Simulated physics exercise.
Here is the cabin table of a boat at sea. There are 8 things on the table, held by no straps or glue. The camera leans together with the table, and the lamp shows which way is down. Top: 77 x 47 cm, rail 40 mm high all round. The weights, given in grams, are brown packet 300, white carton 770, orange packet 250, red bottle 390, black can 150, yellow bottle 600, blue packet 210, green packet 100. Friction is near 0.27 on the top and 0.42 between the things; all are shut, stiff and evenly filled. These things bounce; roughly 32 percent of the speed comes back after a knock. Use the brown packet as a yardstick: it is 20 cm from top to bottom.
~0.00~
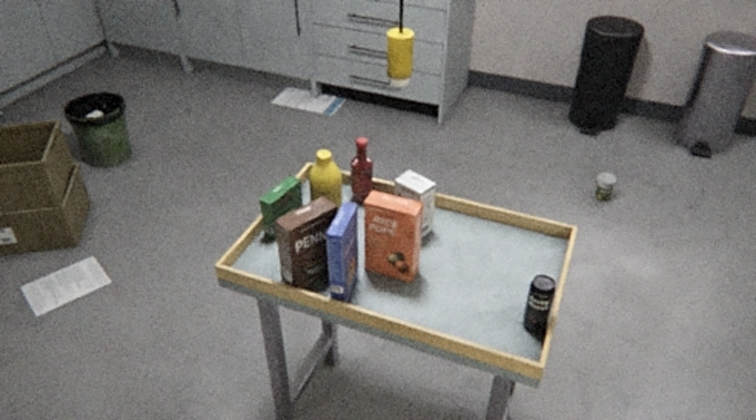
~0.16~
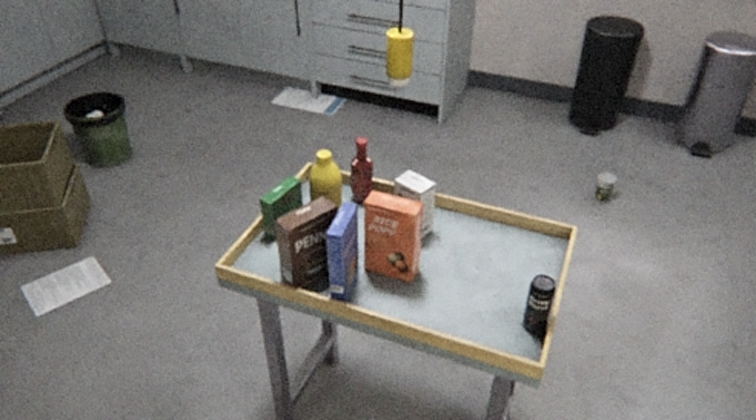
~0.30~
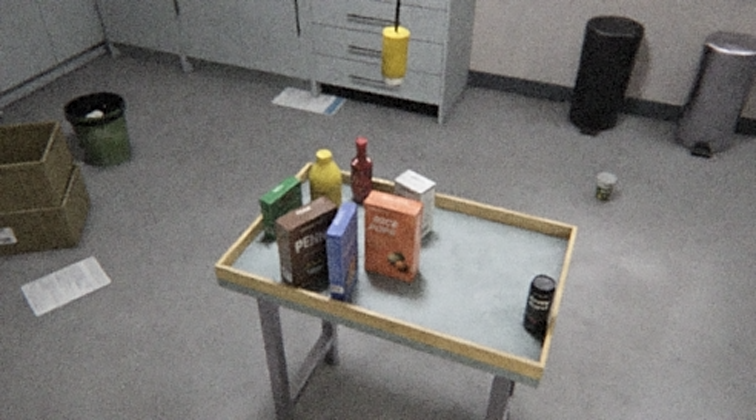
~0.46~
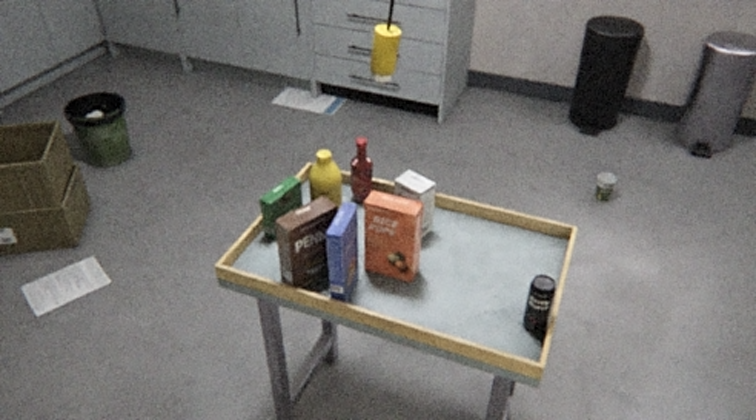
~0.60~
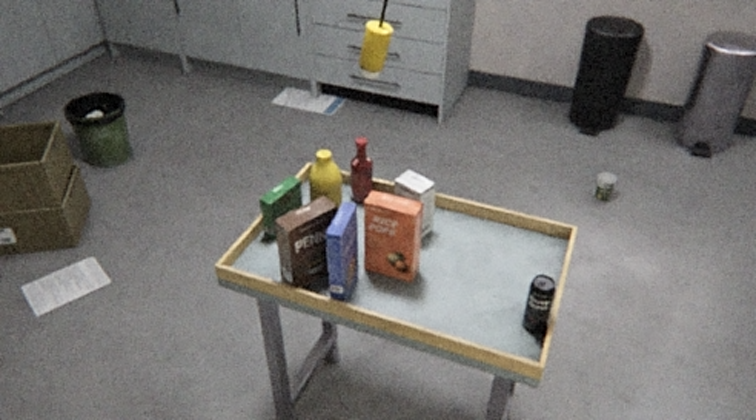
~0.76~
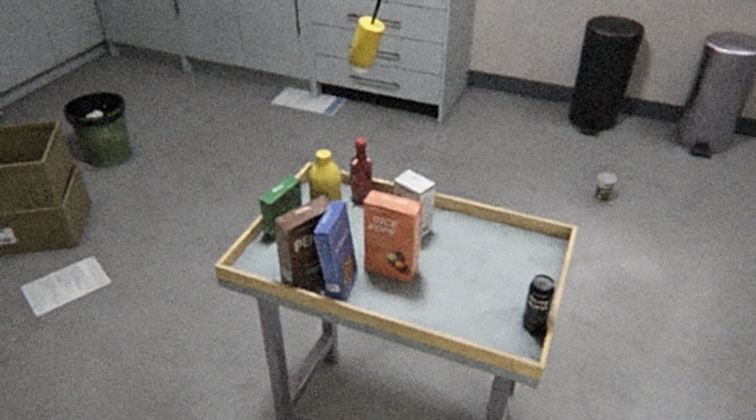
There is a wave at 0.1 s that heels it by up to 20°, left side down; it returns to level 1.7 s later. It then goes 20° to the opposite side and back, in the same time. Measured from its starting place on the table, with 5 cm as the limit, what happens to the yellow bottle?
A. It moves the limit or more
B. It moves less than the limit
It moves the limit or more.
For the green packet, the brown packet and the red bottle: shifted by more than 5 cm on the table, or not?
Well, the green packet winds up somewhere else; the brown packet winds up somewhere else; and the red bottle remains where it was.
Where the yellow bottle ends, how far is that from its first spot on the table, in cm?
Roughly 27 centimetres.
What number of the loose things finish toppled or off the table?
In total, 3.
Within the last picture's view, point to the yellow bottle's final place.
It ends near (422, 215).
After 1.26 s, boat heeled 14°, left side down; yellow bottle moved 5 cm near (309, 185); brown packet 64° off its base; blue packet 71° off its base.
After 2.76 s, boat heeled 19°, right side down; yellow bottle moved 6 cm near (348, 194); green packet on its side; blue packet on its side.
After 3.06 s, boat heeled 11°, right side down; yellow bottle moved 20 cm near (398, 208); blue packet on its side; green packet on its side.
In the end (4.0 s), toppled on the table, brown packet, blue packet and green packet; not toppled but over 5 cm from the start, orange packet and yellow bottle; the other 3 under 5 cm from the start. At the end, from the last picture's camera, yellow bottle near (422, 215).
